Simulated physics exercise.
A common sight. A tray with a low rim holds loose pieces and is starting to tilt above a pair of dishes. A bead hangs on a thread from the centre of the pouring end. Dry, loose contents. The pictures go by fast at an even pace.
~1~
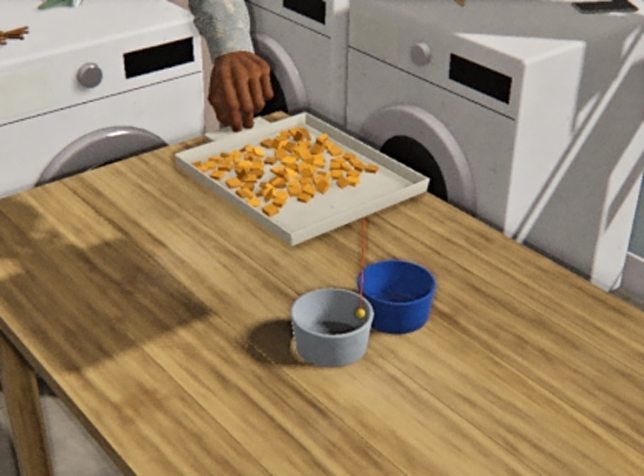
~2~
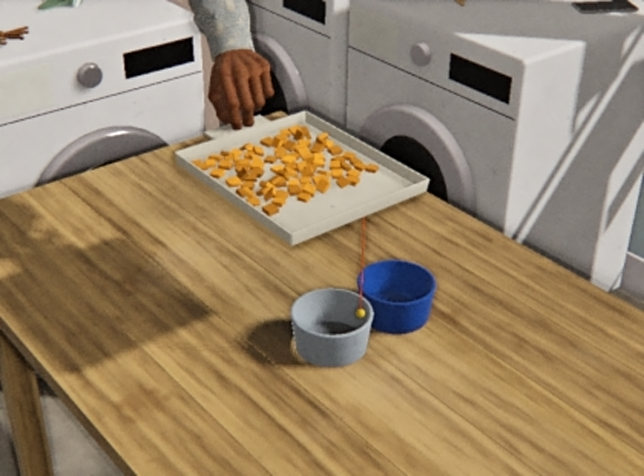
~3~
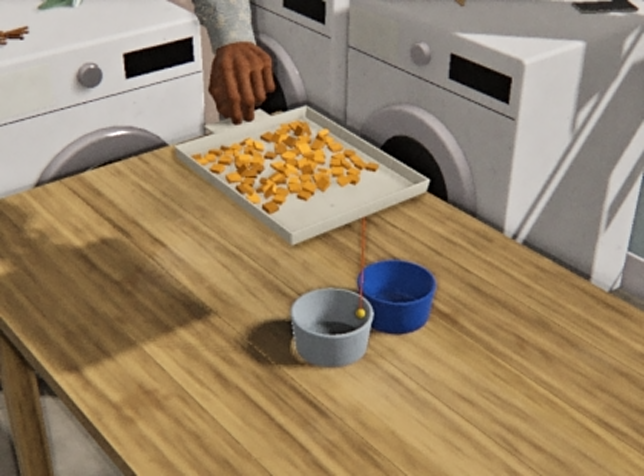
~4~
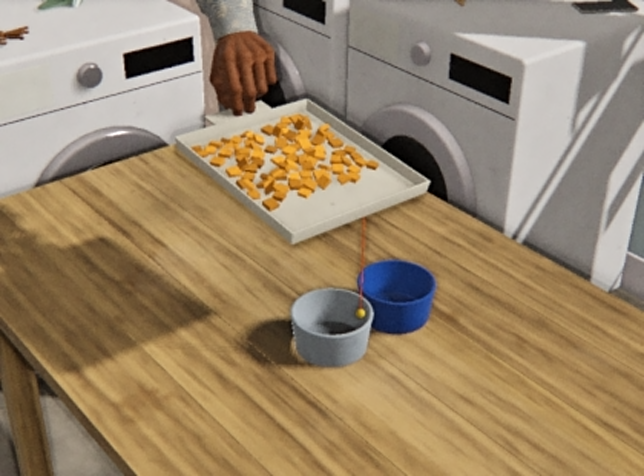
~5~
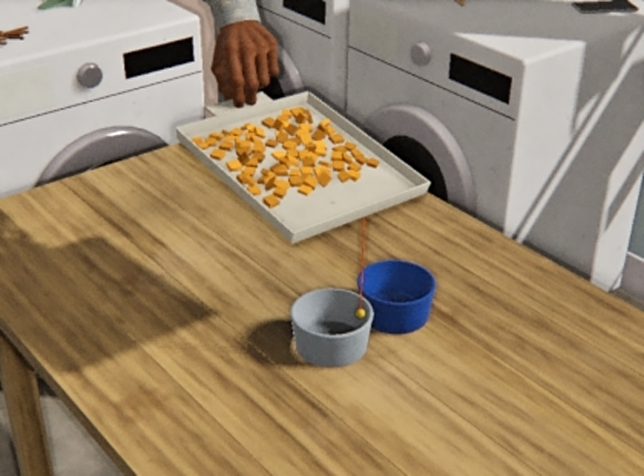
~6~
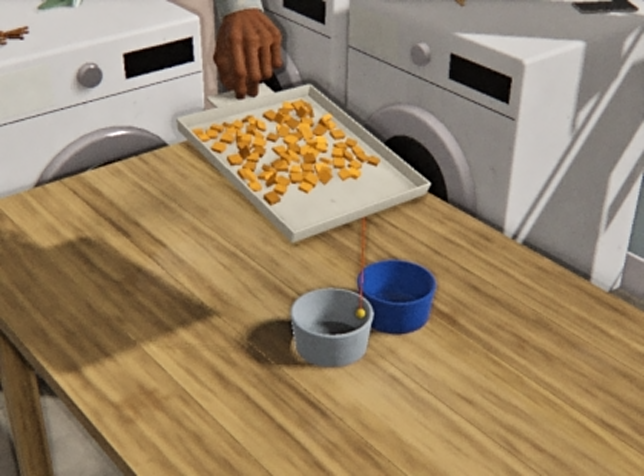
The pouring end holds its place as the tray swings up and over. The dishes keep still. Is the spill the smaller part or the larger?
More of the load is lost than caught.
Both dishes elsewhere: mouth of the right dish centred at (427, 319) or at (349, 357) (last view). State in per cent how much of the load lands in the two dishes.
80 %, 20 %.
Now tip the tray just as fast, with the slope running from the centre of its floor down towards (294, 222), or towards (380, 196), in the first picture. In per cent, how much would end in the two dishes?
In order, 0 in a hundred and 30 in a hundred.
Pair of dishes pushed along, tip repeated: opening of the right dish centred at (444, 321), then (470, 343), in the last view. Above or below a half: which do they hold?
Well, in excess of half at the first spot and not up to half at the second.
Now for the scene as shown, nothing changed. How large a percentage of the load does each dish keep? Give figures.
Left dish: 0; right dish: 0 percent.
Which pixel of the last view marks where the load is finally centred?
Somewhere close to (411, 375) in the last picture.
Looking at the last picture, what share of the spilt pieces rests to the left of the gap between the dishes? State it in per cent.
Some 10 %.
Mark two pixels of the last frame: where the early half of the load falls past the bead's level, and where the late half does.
Near (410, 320) to start, and near (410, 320) afterwards.
Just after the last frame, tray tipped steeply; almost all on the tray; just a few outside both; just a few in the air.
A moment on, tray tipped right over; the larger part on the tray; about a tenth outside both; about a tenth in the air.
Further on, tray tipped past a quarter turn; just a few in the right dish; almost all outside both.
When it is over, tray tipped past a quarter turn; not one in the left dish; just a few in the right dish; almost all outside both.
